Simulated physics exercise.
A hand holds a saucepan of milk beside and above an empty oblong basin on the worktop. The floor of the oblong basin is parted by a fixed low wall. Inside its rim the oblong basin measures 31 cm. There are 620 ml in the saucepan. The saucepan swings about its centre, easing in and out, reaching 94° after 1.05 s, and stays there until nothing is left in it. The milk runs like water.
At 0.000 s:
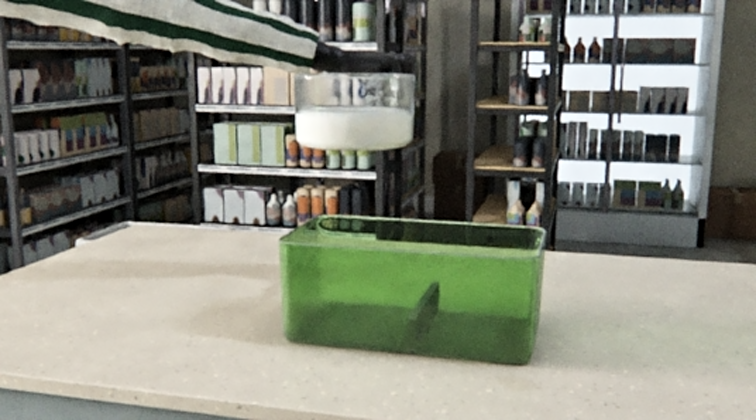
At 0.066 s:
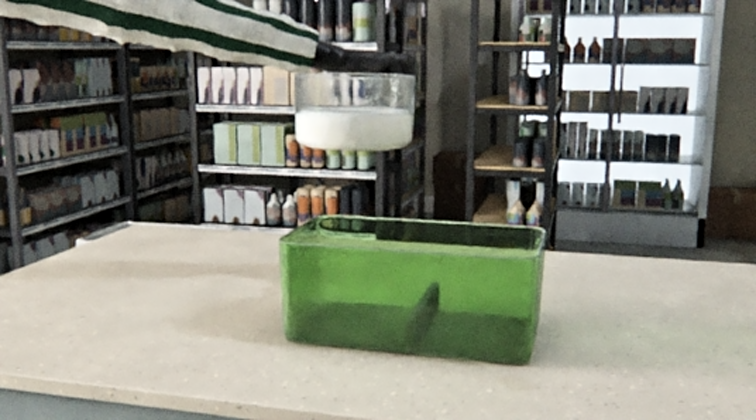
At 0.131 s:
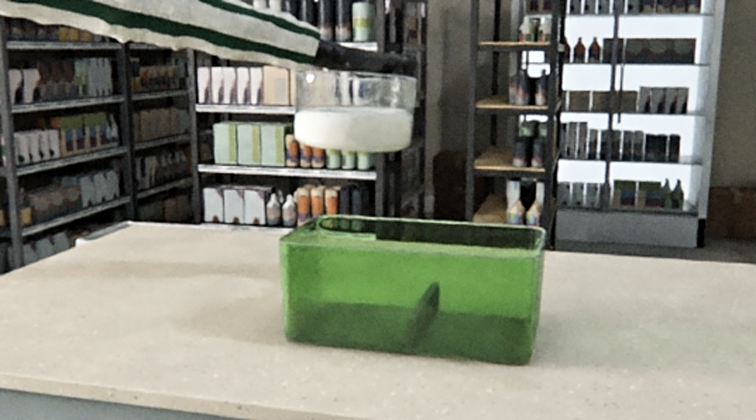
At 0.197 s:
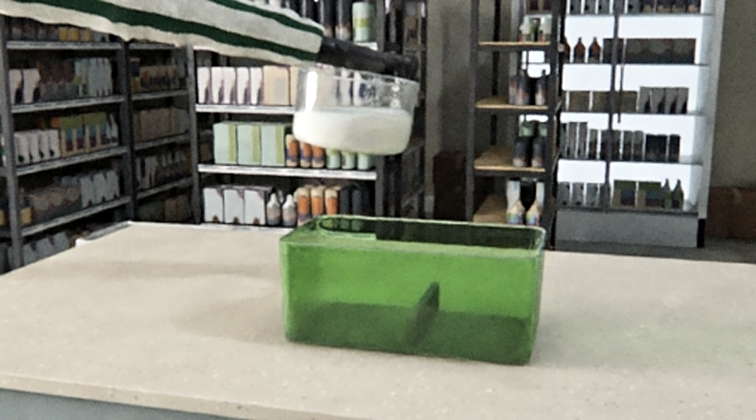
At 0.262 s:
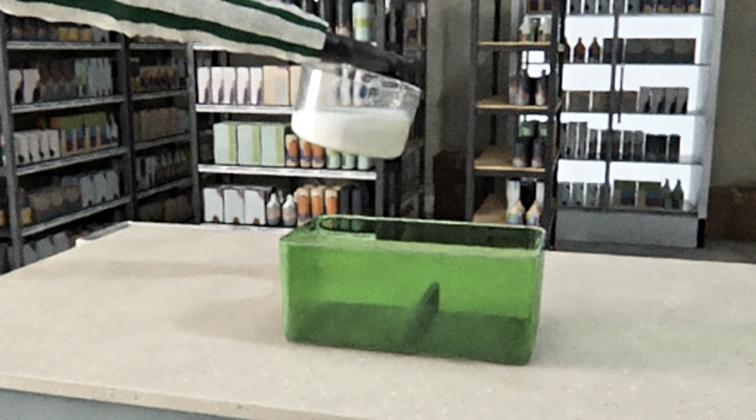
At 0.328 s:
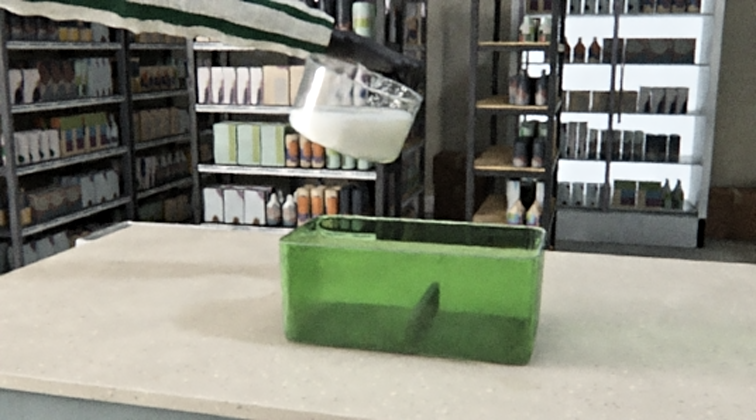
A clear glass saucepan of white milk, held by a gloved hand in a striped sleeve, hangs nearly level above a green oblong basin on a pale worktop. It then leans clockwise with gathering speed, its right side dipping while the milk shifts inside and the basin below stays still.
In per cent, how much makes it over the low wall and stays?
About 90 per cent.
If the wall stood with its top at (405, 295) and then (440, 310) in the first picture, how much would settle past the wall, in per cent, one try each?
In turn about 95 and 80 per cent.
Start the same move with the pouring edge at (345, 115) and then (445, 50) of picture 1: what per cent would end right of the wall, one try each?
First 5, then 90 per cent.
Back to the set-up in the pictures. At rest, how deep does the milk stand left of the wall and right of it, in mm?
Left about 2 mm, right about 26 mm.
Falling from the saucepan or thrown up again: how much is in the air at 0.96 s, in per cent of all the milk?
Some 18 per cent.
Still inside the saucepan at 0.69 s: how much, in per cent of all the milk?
Some 70 per cent.
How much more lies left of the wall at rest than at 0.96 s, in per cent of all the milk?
About 7 per cent.
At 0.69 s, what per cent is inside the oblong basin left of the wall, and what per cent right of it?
Some 0 per cent left and 3 right.
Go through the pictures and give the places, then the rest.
It leans 0°; its right rim is at (413, 78); the milk meets the walls at (303, 110) and (411, 112); the oblong basin's rim runs from (299, 229) to (542, 244); the wall's top is at (424, 300), in the first frame.
It leans 1°; its right rim is at (413, 79); the milk meets the walls at (303, 110) and (411, 113), in the second frame.
It leans 4°; its right rim is at (414, 82); the milk meets the walls at (303, 110) and (411, 113), in the third frame.
It leans 8°; its right rim is at (416, 87); the milk meets the walls at (302, 109) and (410, 114), in the fourth frame.
It leans 14°; its right rim is at (418, 94); the milk meets the walls at (301, 109) and (411, 114), in the fifth frame.
It leans 21°; its right rim is at (420, 102); the milk meets the walls at (298, 108) and (412, 114), in the sixth frame.
By 0.69 s the tilt is 70° and 71 per cent is still to pour, 0 is left of the wall and 3 right of it.
By 0.96 s the tilt is 92° and 25 per cent is still to pour, 2 is left of the wall and 55 right of it.
By 1.24 s the tilt is 94° and 6 per cent is still to pour, 6 is left of the wall and 82 right of it.
By 1.55 s the tilt is 94° and 1 per cent is still to pour, 8 is left of the wall and 89 right of it.
At rest 10 per cent lies left of the wall, 90 right of it and 1 outside.
